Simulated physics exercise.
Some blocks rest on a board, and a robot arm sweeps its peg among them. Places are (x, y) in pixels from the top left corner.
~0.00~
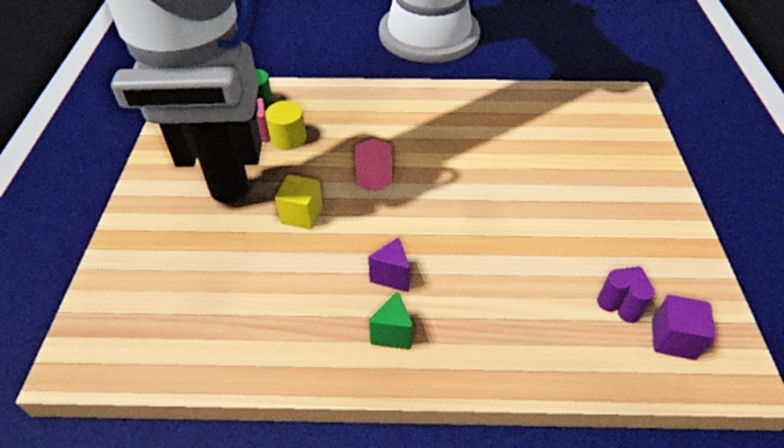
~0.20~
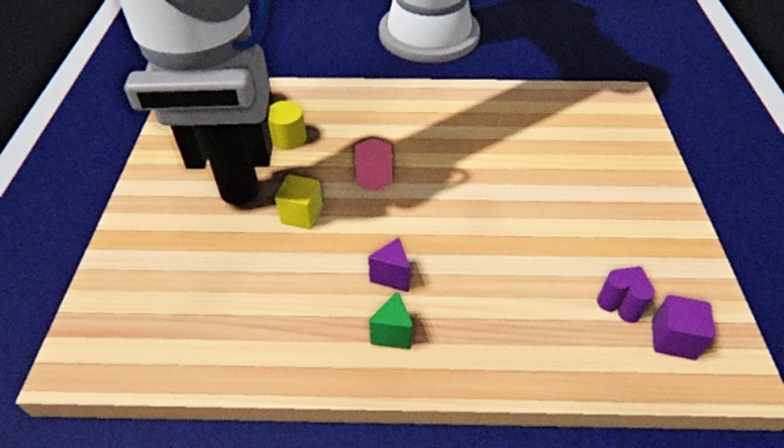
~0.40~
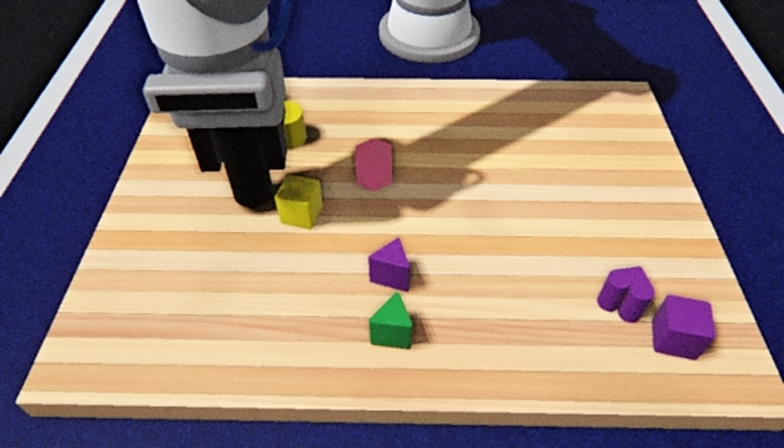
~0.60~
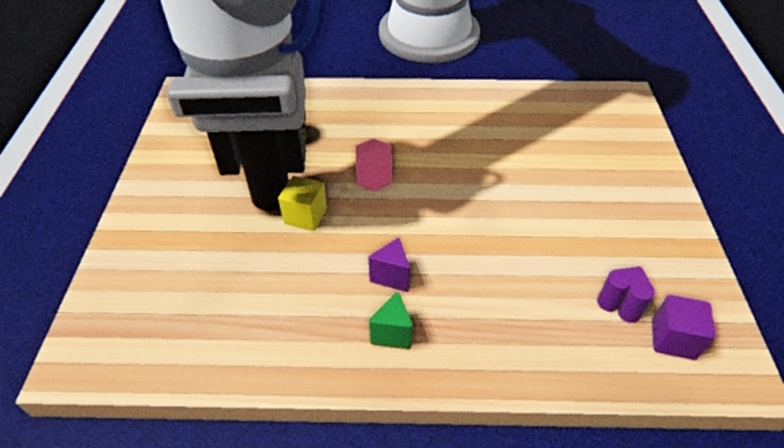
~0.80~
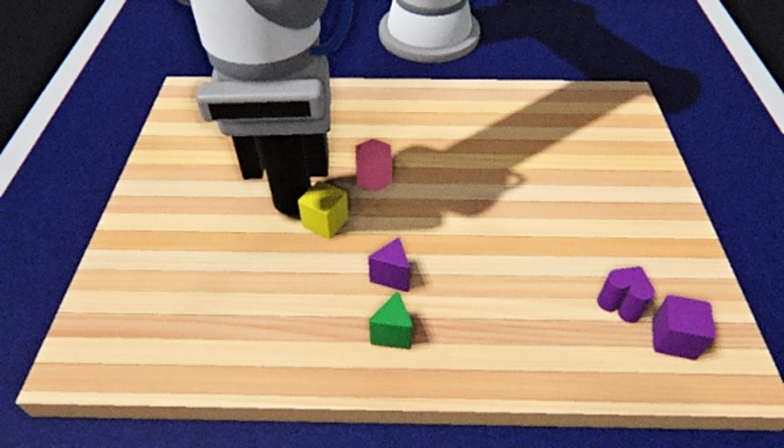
A robot arm slid its dark peg slowly to the right across a wooden board of colored blocks, then touched the yellow cube and nudged it a little to the right while the other blocks stayed put.
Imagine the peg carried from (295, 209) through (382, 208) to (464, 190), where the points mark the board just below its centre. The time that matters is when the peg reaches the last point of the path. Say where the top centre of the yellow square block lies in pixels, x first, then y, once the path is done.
It sits at (368, 213).
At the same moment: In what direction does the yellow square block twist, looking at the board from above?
It goes clockwise.
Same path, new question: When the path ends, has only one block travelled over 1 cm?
The answer is yes.
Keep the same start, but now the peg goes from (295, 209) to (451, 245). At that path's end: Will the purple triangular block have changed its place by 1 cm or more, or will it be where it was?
It leaves its spot.
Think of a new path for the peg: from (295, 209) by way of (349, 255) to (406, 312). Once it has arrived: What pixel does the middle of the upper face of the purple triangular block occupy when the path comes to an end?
It should be at about (440, 274).
On the path given first. One third of the way, peg (352, 202); yellow square block (365, 211), turned 40° clockwise.
Two thirds of the way, peg (411, 195); yellow square block (368, 213), turned 50° clockwise.
At the end, peg (465, 182); yellow square block (368, 213), turned 50° clockwise; pink hexagon in place.
